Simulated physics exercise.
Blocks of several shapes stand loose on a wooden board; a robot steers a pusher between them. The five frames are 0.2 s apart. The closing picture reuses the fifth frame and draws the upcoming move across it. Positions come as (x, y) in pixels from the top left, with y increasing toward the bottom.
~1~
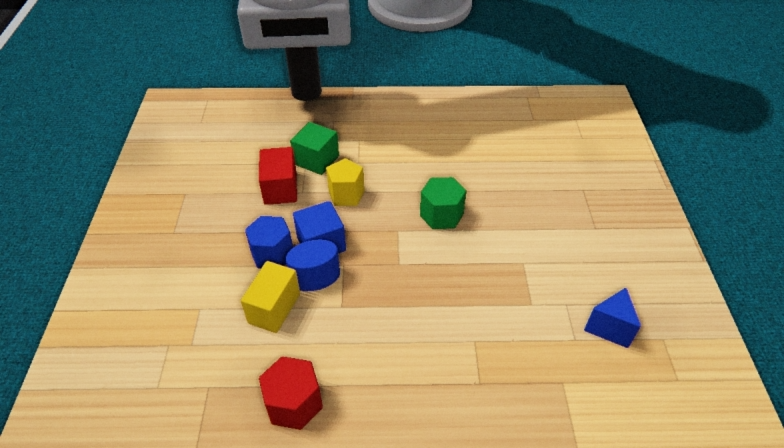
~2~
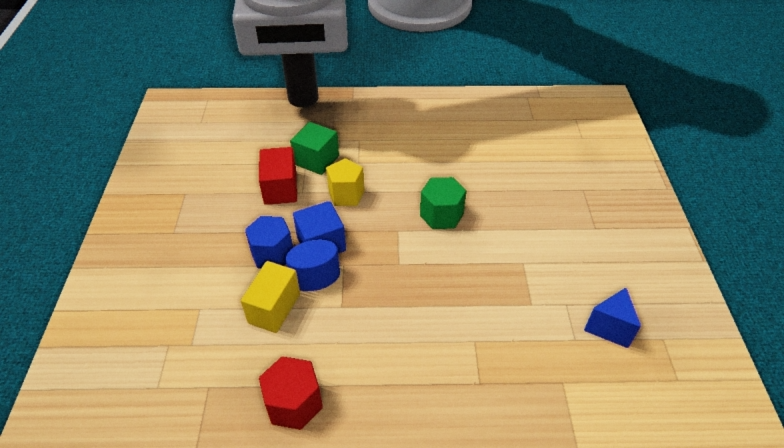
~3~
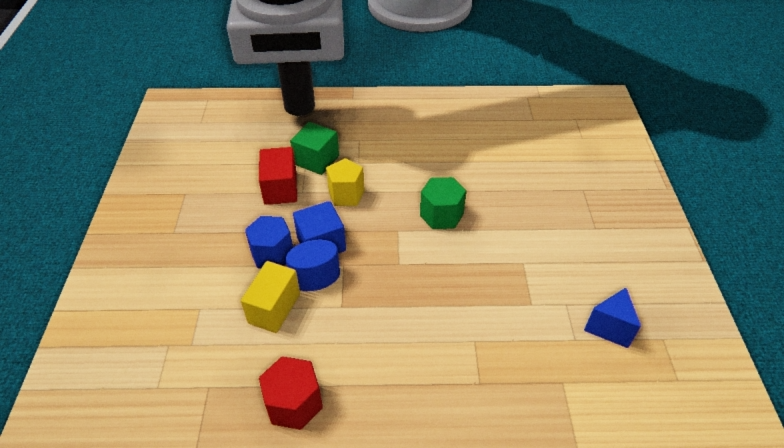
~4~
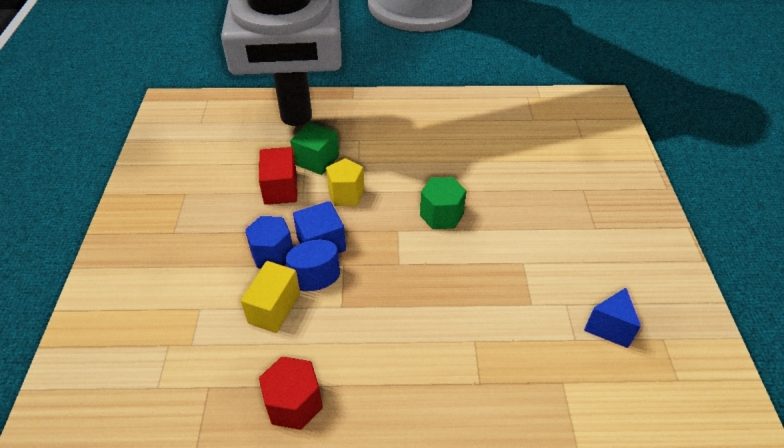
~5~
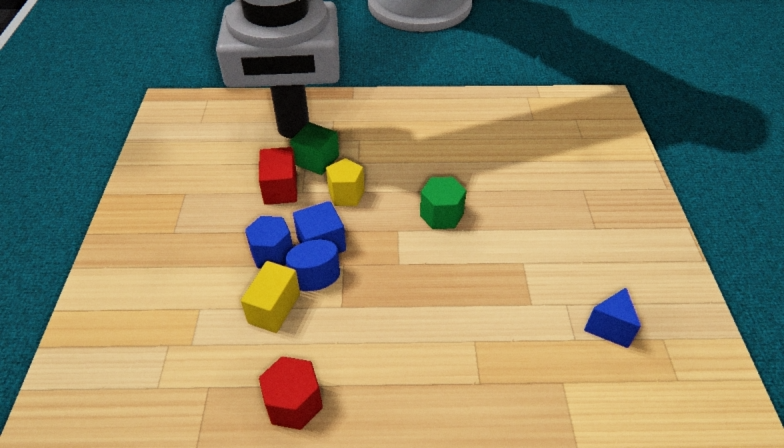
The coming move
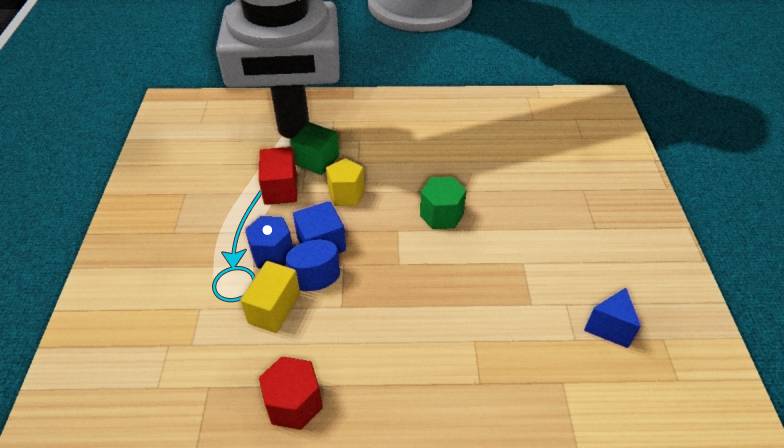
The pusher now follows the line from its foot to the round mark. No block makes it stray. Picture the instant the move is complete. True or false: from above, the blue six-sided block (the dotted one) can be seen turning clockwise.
The claim does not hold.
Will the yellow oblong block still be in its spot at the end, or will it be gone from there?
Shifted out of place.
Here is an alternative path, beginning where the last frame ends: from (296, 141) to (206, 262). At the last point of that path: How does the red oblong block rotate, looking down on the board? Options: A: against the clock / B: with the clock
My answer is option A.
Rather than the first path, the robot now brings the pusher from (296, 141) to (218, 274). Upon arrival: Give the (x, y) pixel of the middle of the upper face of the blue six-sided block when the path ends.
If I read the scene right, the answer is (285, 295).
The drawn path runs from (296, 141) over (269, 181) and (240, 228) to (234, 284); the dot is on the blue six-sided block.
The first path, step by step. One third of the way, pusher at (266, 170); red oblong block at (269, 186), turned 20° anticlockwise.
Two thirds of the way, pusher at (237, 216); blue six-sided block at (271, 265), turned 45° anticlockwise; yellow oblong block at (273, 305), turned 20° clockwise; red oblong block at (252, 233), turned 35° anticlockwise; blue oval block at (317, 256), turned 20° anticlockwise.
At the end, pusher at (231, 272); blue six-sided block at (310, 302), turned 80° anticlockwise; yellow oblong block at (286, 336), turned 85° clockwise; red oblong block at (264, 286), turned 70° anticlockwise; blue oval block at (324, 259), turned 50° anticlockwise.
